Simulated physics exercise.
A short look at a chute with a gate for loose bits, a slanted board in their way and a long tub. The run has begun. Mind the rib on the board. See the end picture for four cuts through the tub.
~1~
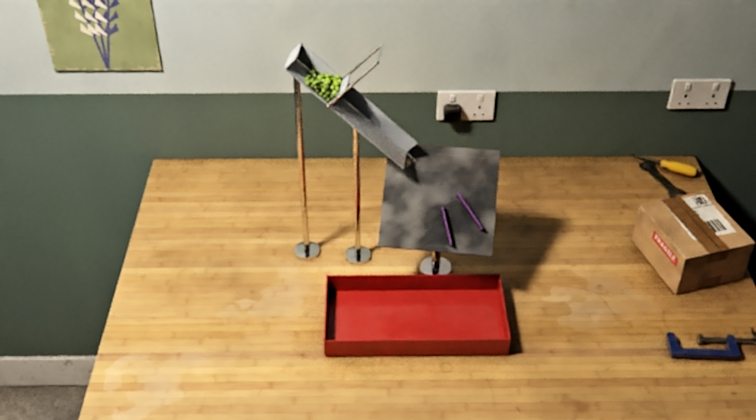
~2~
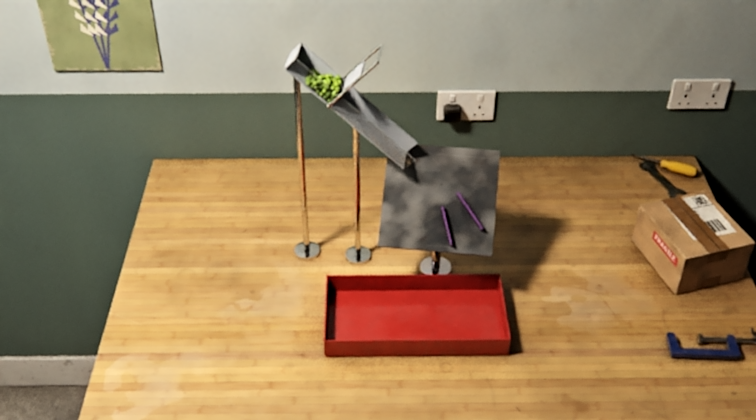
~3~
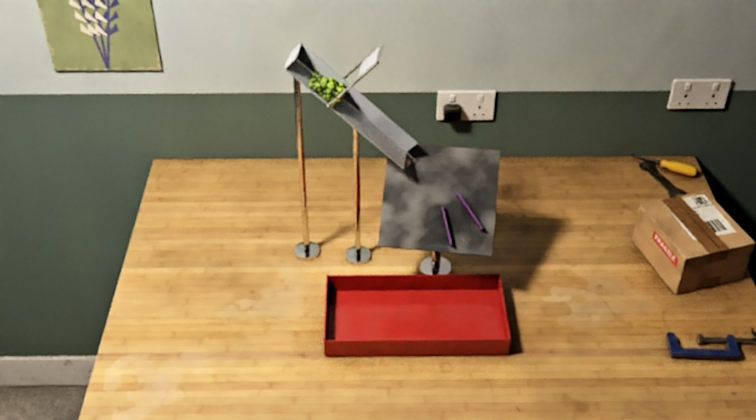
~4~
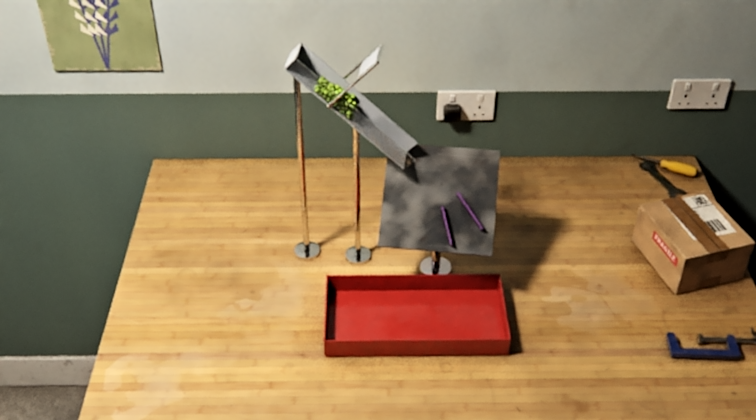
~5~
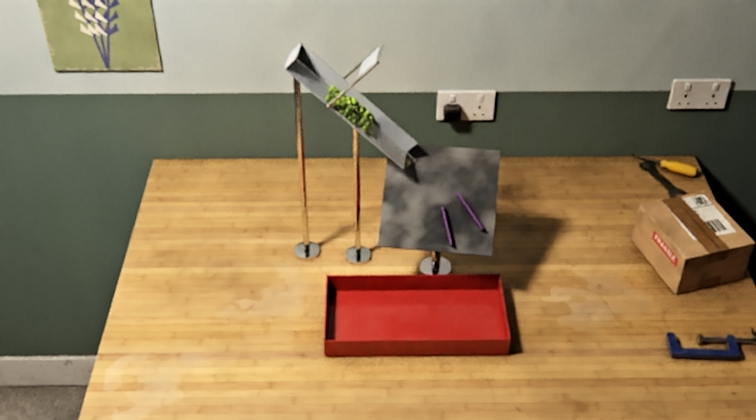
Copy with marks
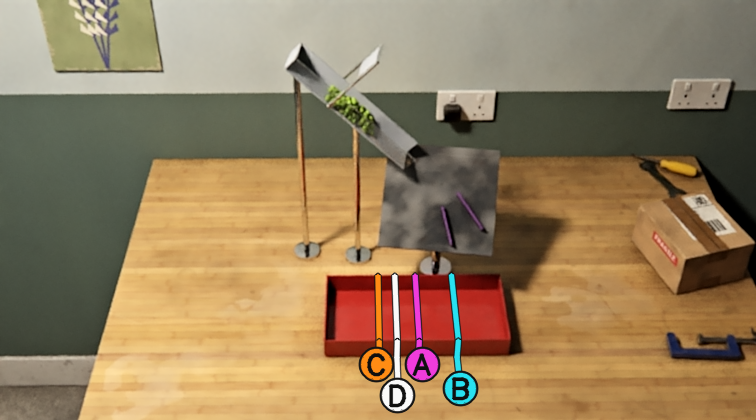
The footage shows green dried peas behind a gate near the top of a sloping metal chute; the gate swings open and the peas slide down to the right, above a dark slanted board and an empty red tub.
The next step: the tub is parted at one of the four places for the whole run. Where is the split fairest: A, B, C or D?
Use line B.
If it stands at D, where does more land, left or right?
The right side.
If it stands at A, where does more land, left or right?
The right side.
On the marked copy, line A crosses the front rim at (419, 340); line B crosses the front rim at (458, 339); line C crosses the front rim at (379, 340); line D crosses the front rim at (397, 340).
For line A, of what is caught, a small part on the left of the divider, nearly all on the right.
For line B, of what is caught, about a third on the left of the divider, about two thirds on the right.
For line C, of what is caught, none on the left of the divider, all on the right.
For line D, of what is caught, a stray few on the left of the divider, nearly all on the right.
